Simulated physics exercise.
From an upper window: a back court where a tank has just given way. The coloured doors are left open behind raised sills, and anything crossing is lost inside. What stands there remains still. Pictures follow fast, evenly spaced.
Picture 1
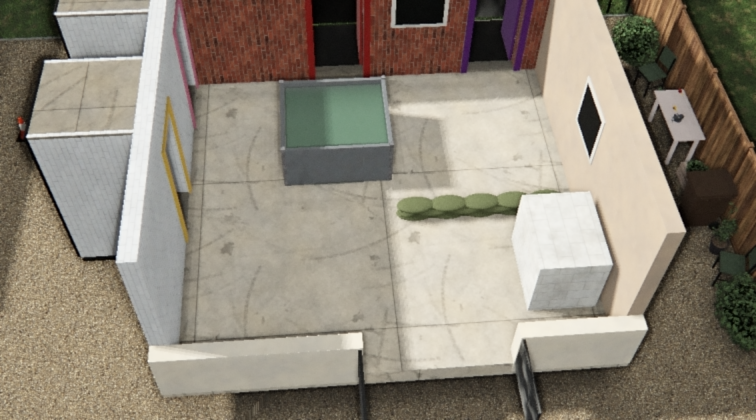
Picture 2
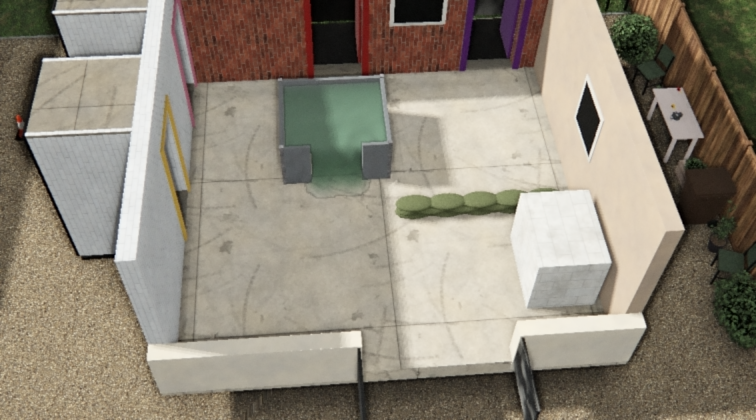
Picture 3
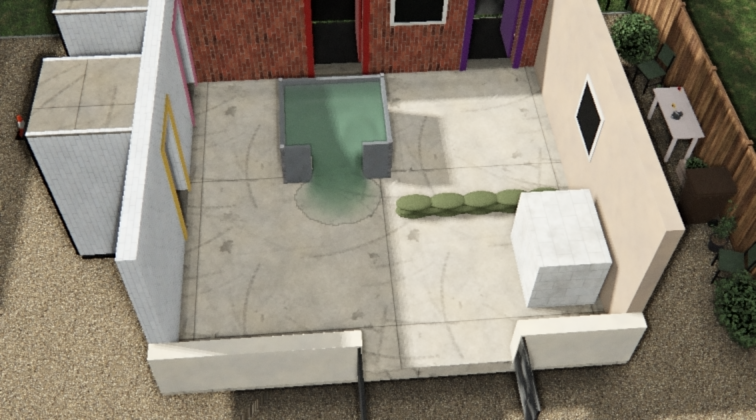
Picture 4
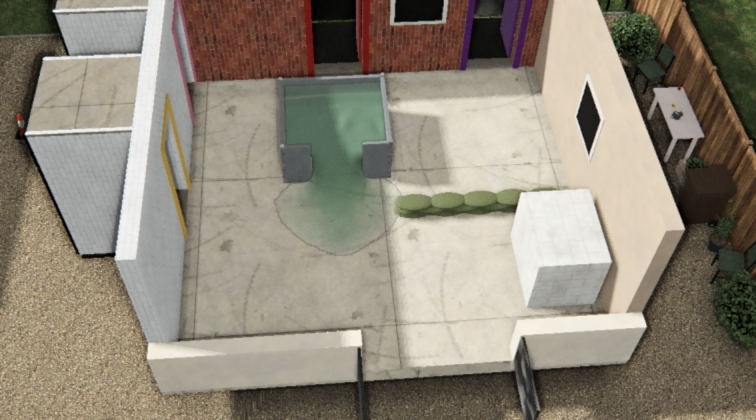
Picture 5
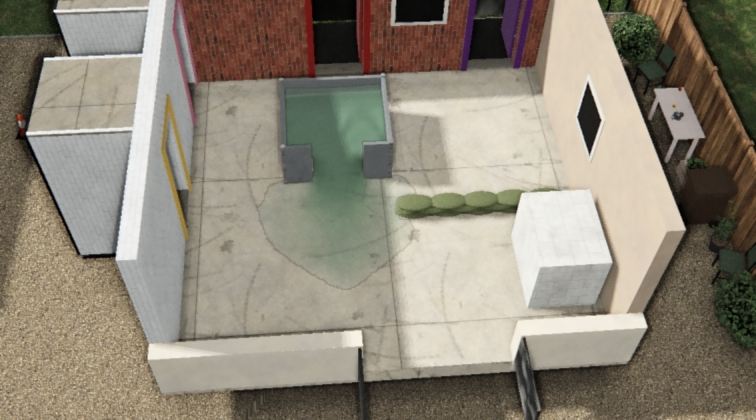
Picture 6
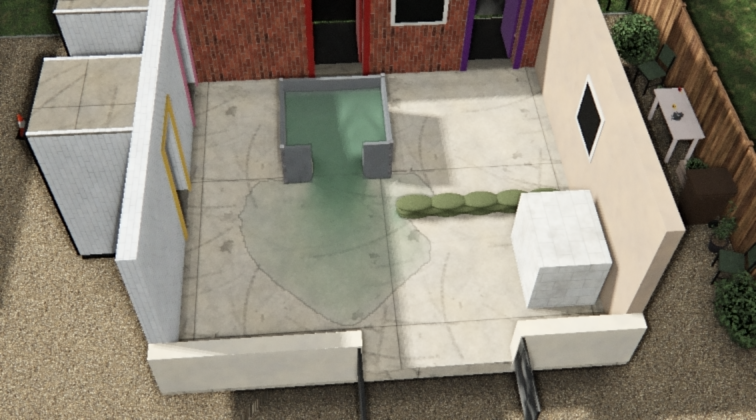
A grey tank opens at the front and green water spreads across the paved court.
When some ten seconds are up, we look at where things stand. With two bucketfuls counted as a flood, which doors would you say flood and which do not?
I would say the yellow door does not; the pink door does not; the red door does not; the purple door does not.
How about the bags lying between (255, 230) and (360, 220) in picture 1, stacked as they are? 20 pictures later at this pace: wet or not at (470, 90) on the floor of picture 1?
Result: Unflooded.
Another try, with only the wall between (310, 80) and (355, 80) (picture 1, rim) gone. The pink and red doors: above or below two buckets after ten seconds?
Well, the pink one is swamped, while the red one is swamped.
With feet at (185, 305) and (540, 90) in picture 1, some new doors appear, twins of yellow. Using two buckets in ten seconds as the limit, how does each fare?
Exceeds the limit; falls short.
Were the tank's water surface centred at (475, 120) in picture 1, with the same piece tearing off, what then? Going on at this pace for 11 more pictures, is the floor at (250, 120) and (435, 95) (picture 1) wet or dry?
Unflooded and unflooded.
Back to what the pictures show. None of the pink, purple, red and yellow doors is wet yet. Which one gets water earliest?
First in line is the yellow one.
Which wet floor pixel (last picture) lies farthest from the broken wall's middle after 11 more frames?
The front's farthest point is close to (571, 342).
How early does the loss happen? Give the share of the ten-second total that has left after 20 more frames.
It should be close to 50 percent by then.
A moment on, water covers 35 % of the floor; the yellow door not reached, the pink door not reached, the red door not reached, the purple door not reached.
Next, water covers 40 % of the floor; the yellow door wet at the sill, nothing in, the pink door not reached, the red door not reached, the purple door not reached.
Then, water covers 45 % of the floor; the yellow door wet at the sill, nothing in, the pink door not reached, the red door not reached, the purple door not reached.
Later, water covers 60 % of the floor; the yellow door under two buckets in, the pink door wet at the sill, nothing in, the red door not reached, the purple door not reached.
In the end, water covers 70 % of the floor; the yellow door under two buckets in, the pink door wet at the sill, nothing in, the red door wet at the sill, nothing in, the purple door not reached.
